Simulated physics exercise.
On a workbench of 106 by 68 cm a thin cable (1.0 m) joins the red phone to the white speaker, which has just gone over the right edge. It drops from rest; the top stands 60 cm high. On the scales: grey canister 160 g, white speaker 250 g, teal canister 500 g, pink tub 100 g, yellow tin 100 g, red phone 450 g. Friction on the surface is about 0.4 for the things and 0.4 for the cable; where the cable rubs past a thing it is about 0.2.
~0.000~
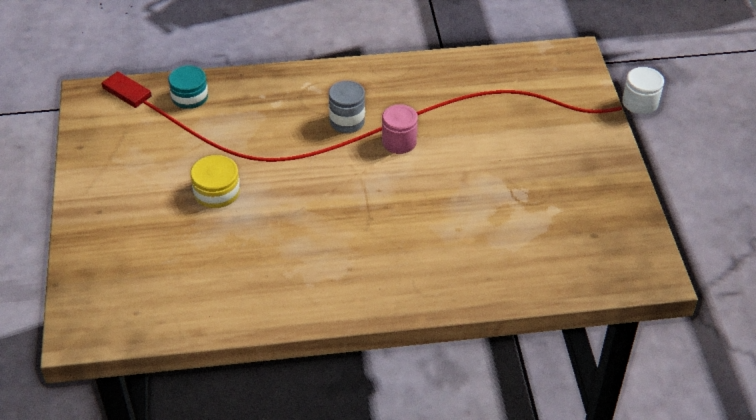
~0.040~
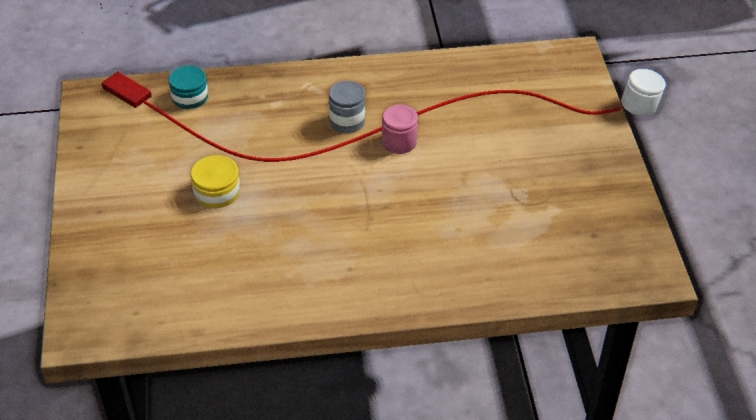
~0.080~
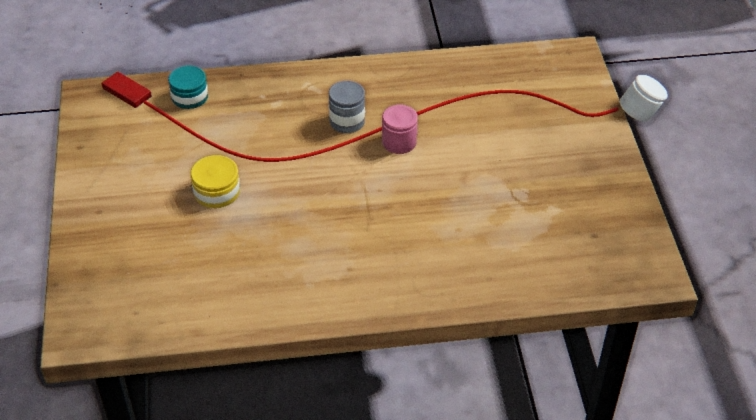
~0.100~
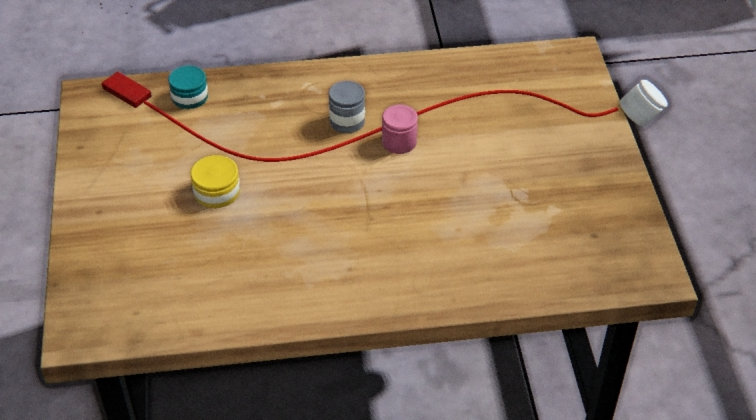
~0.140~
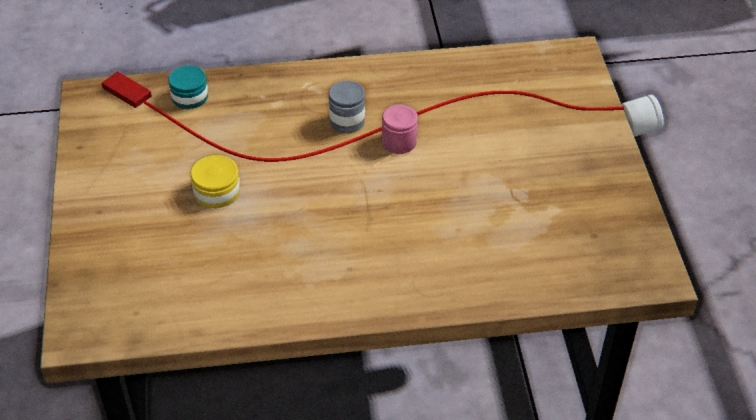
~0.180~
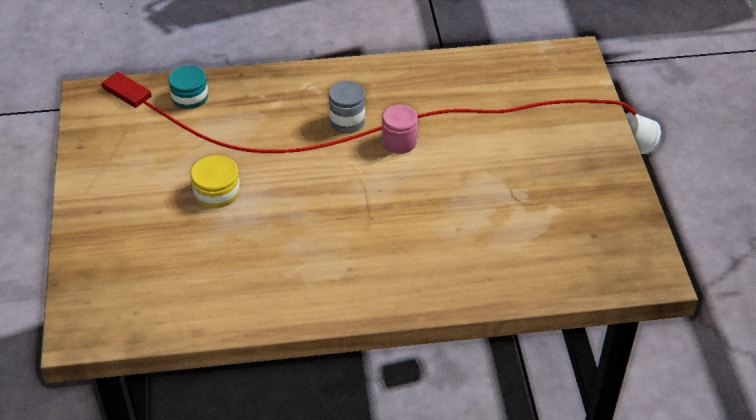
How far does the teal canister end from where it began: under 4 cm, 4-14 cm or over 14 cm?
The teal canister barely shifts.
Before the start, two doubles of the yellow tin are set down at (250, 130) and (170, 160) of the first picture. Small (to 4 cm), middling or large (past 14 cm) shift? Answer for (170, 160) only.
There: Small.
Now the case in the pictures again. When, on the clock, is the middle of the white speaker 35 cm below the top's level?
That is: Never.
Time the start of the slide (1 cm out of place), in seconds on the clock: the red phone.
Red phone 0.30 s.
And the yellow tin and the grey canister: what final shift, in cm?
Yellow tin 0 cm, grey canister 2 cm.
After 0.4 s, the cable's tail end at (159, 101); white speaker over the edge, grey canister 3 cm off its start, red phone 2 cm off its start.
After 0.7 s, the cable's tail end at (160, 101); grey canister 3 cm off its start, red phone 2 cm off its start, white speaker over the edge.
After 0.9 s, the cable's tail end at (160, 101); grey canister 3 cm off its start at (349, 81), white speaker over the edge, red phone 2 cm off its start at (137, 89).
After 1.2 s, the cable's tail end at (160, 101); white speaker over the edge, grey canister 3 cm off its start, red phone 2 cm off its start.
After 2.4 s, the cable's tail end at (160, 101); teal canister 0 cm off its start at (187, 77), white speaker over the edge, grey canister 3 cm off its start at (349, 81), red phone 2 cm off its start at (137, 89).
